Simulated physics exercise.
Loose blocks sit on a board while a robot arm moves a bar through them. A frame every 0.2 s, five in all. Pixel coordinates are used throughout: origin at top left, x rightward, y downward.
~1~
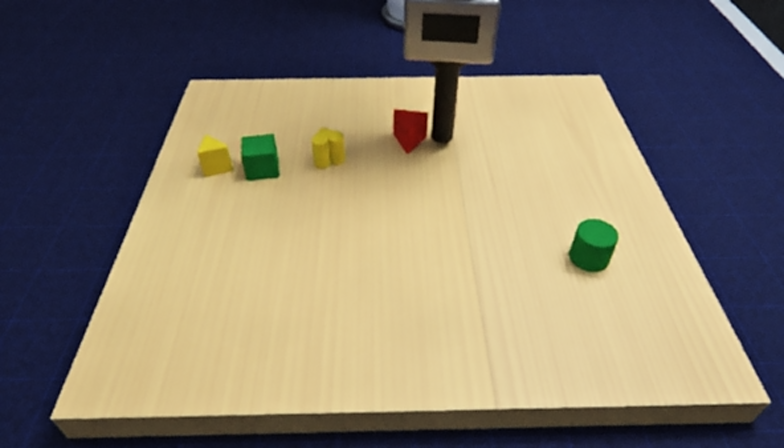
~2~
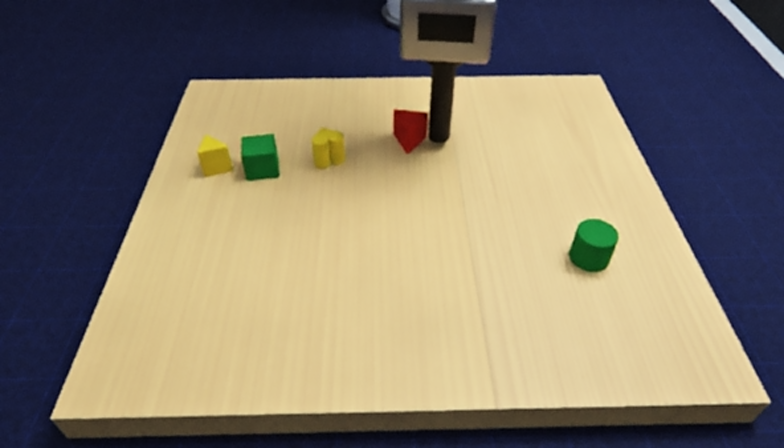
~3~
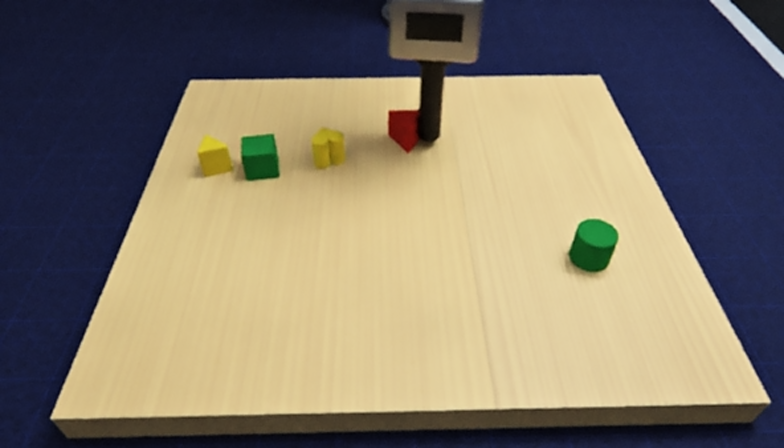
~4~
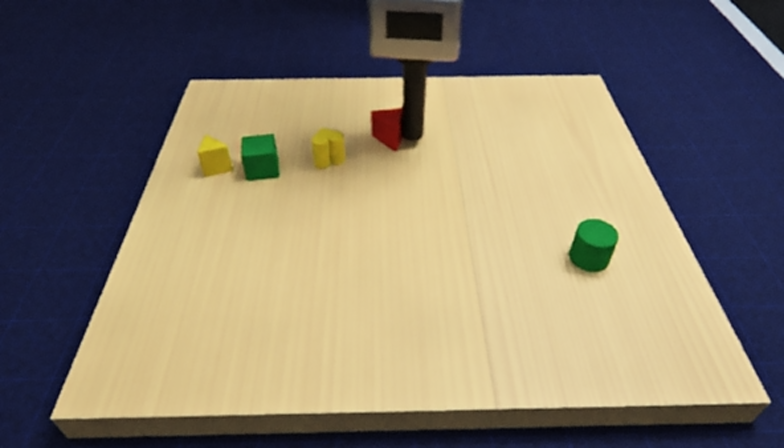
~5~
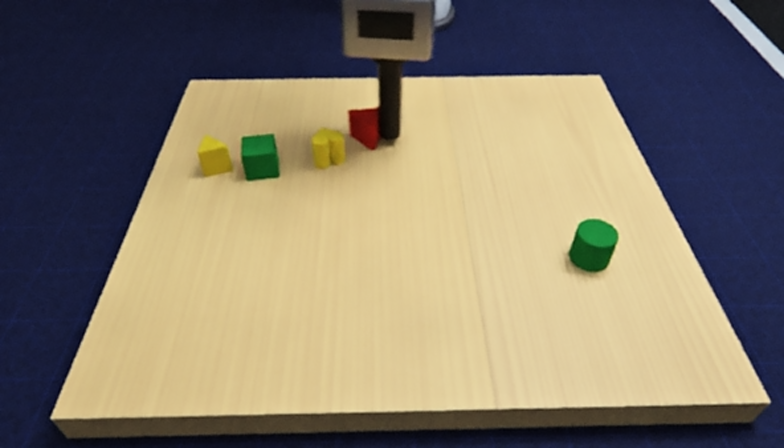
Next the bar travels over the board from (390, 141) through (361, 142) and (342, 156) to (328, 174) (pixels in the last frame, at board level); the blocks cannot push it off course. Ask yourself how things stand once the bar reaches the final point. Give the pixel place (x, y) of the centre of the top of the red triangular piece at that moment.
It ends at (331, 114).
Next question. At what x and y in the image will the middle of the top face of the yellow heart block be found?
So, by the moment the path ends, you'll find the top centre of the yellow heart block at (301, 150).
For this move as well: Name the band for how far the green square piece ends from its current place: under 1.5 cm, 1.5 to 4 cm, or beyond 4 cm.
The answer here is less than 1.5 cm.
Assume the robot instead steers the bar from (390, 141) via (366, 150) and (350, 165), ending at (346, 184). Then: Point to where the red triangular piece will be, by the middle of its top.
About (351, 115).
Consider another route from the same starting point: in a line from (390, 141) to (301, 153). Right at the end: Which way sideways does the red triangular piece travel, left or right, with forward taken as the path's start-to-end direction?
Right side.
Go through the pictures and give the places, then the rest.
In the first frame, bar tip (442, 137); block tops, green square piece (258, 144); yellow heart block (327, 135); red triangular piece (410, 116).
In the second frame, bar (439, 137); blocks unchanged.
In the third frame, bar (429, 136); red triangular piece (407, 116).
In the fourth frame, bar (413, 134); red triangular piece (391, 115).
In the fifth frame, bar (390, 134); green square piece (258, 144); yellow heart block (327, 135); red triangular piece (368, 114).
What follows on the original path. One third of the way, bar (360, 135); red triangular piece (337, 114).
Two thirds of the way, bar (341, 149); yellow heart block (319, 140), turned 20° clockwise; red triangular piece (331, 114), turned 15° clockwise.
At the end, bar (327, 167); green square piece in place; yellow heart block (301, 150), turned 70° clockwise; red triangular piece (331, 114), turned 15° clockwise.
